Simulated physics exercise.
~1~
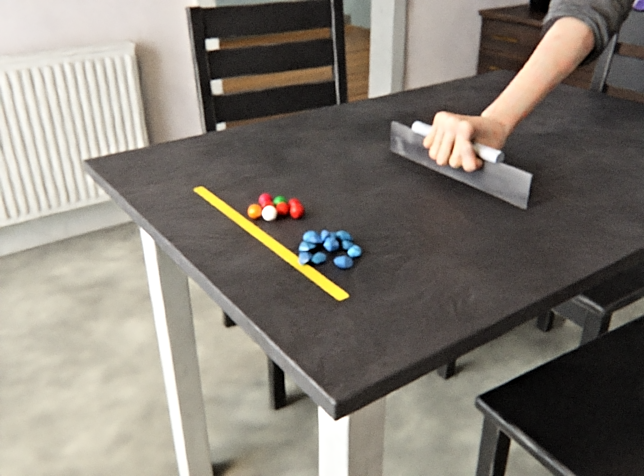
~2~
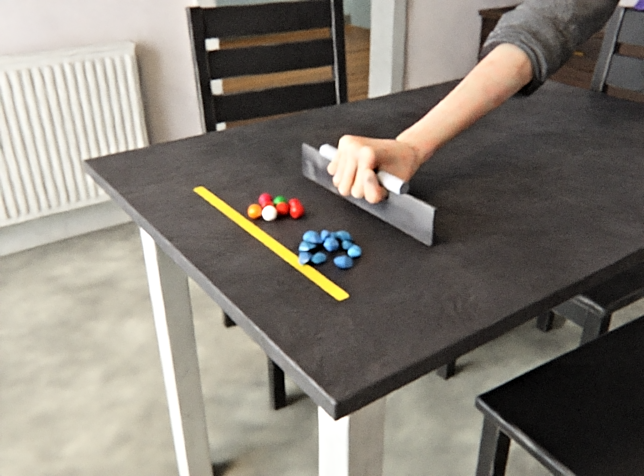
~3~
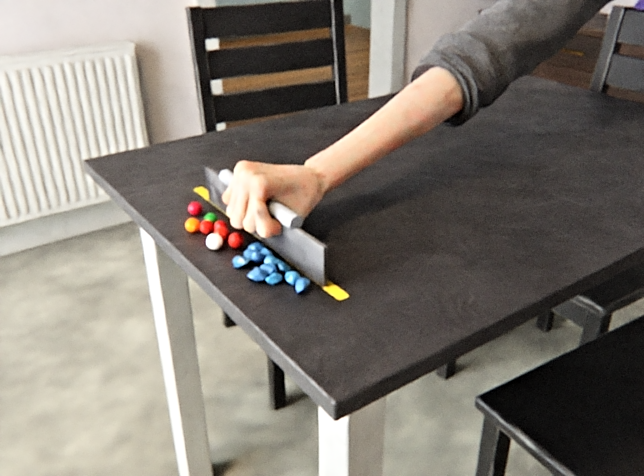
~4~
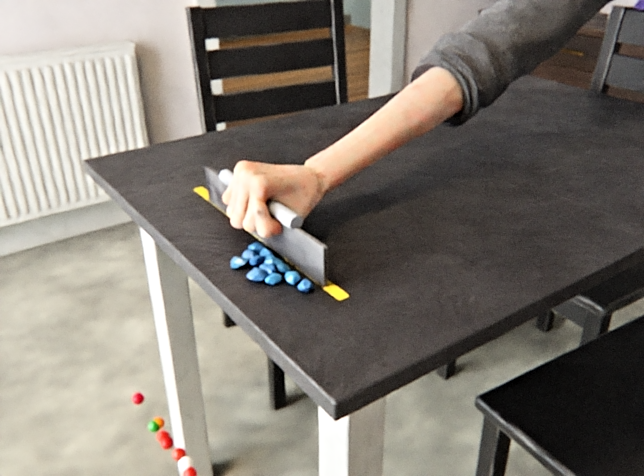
On a dark table in a room with a radiator, a hand slides a wide scraper leftward, pushing a multicoloured heap and a blue heap of small pieces past yellow tape; the scraper stops there, the blue pieces stay on top, and the multicoloured ones fall toward the floor.
